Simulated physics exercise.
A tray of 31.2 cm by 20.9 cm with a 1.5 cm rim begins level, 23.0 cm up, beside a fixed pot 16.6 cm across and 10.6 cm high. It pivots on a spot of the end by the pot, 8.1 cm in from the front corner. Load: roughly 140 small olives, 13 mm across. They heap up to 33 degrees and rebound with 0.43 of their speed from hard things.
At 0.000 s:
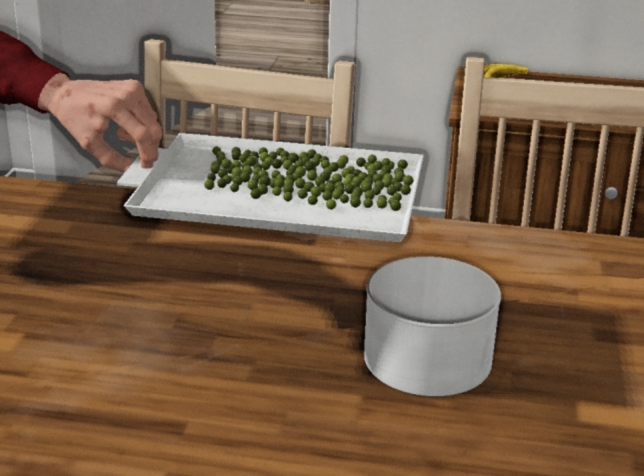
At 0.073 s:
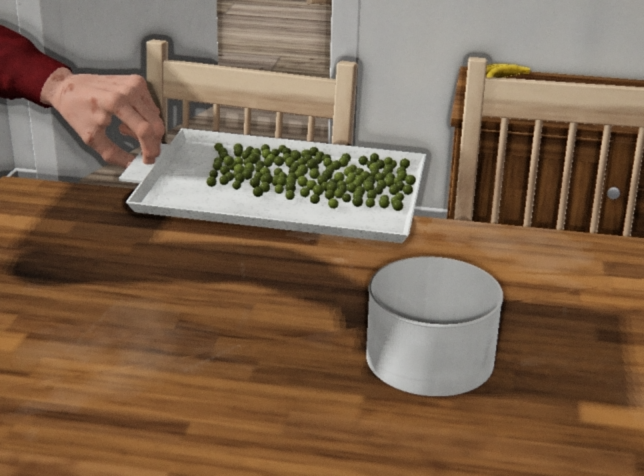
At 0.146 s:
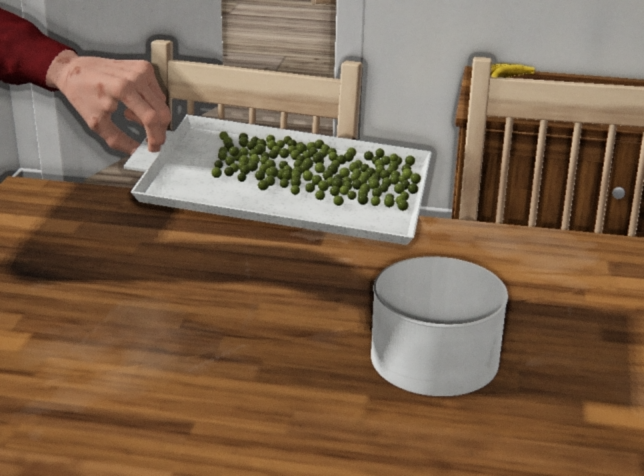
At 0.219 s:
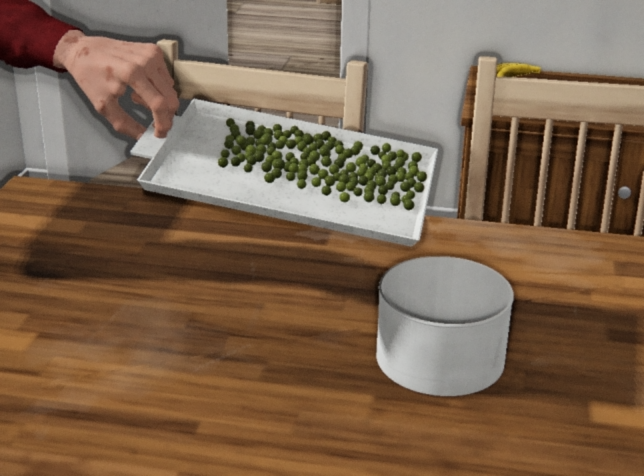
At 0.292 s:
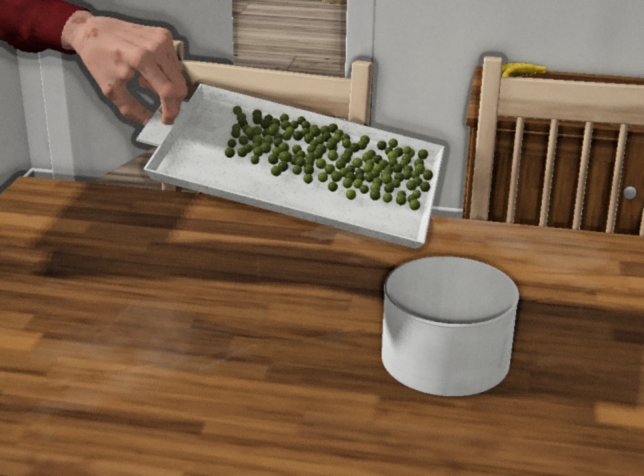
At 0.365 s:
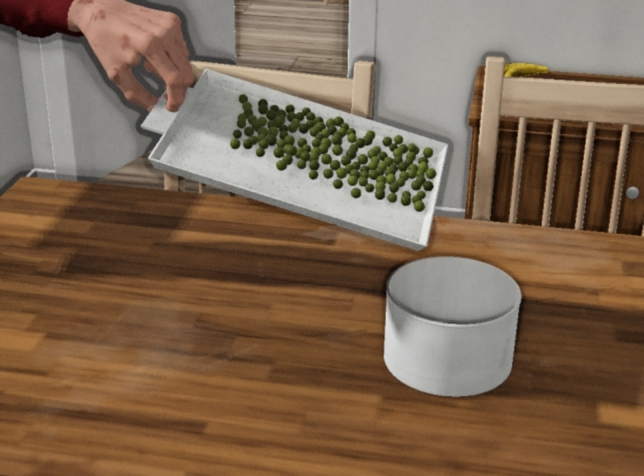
A white tray scattered with small green olives, held at its left end by a hand in a red sleeve, starts level above a wooden table, then its left end rises, slanting it down rightward near a round white pot.
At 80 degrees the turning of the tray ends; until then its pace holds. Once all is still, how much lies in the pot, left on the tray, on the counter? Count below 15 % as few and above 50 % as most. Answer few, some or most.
In the pot: Some; left on the tray: Few; on the counter: Most.
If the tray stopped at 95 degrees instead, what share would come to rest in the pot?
Then about 30 per cent.
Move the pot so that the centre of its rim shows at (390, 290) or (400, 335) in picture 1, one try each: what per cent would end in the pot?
Some 30 and 95 per cent.
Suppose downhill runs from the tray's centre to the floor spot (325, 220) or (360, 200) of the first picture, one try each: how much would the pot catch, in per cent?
Some 5 and 75 per cent.
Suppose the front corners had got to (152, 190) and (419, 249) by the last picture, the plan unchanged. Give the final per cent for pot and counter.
Pot 0, counter 100.
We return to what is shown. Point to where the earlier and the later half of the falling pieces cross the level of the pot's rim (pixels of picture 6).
First near (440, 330), later near (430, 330).
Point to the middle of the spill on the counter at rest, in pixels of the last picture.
At about (439, 422).
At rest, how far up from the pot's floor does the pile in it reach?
Some 2.0 cm.
After 0.94 s, tilt 46 degrees; the tray holds 90 %, the pot 0 %.
After 1.32 s, tilt 66 degrees; the tray holds 70 %, the pot 5 %.
Then, at 1.79 s, tilt 80 degrees; the tray holds 5 %, the pot 30 %.
In the end, at 2.5 s, pot 30 %, tray 0 %, counter 70 %.
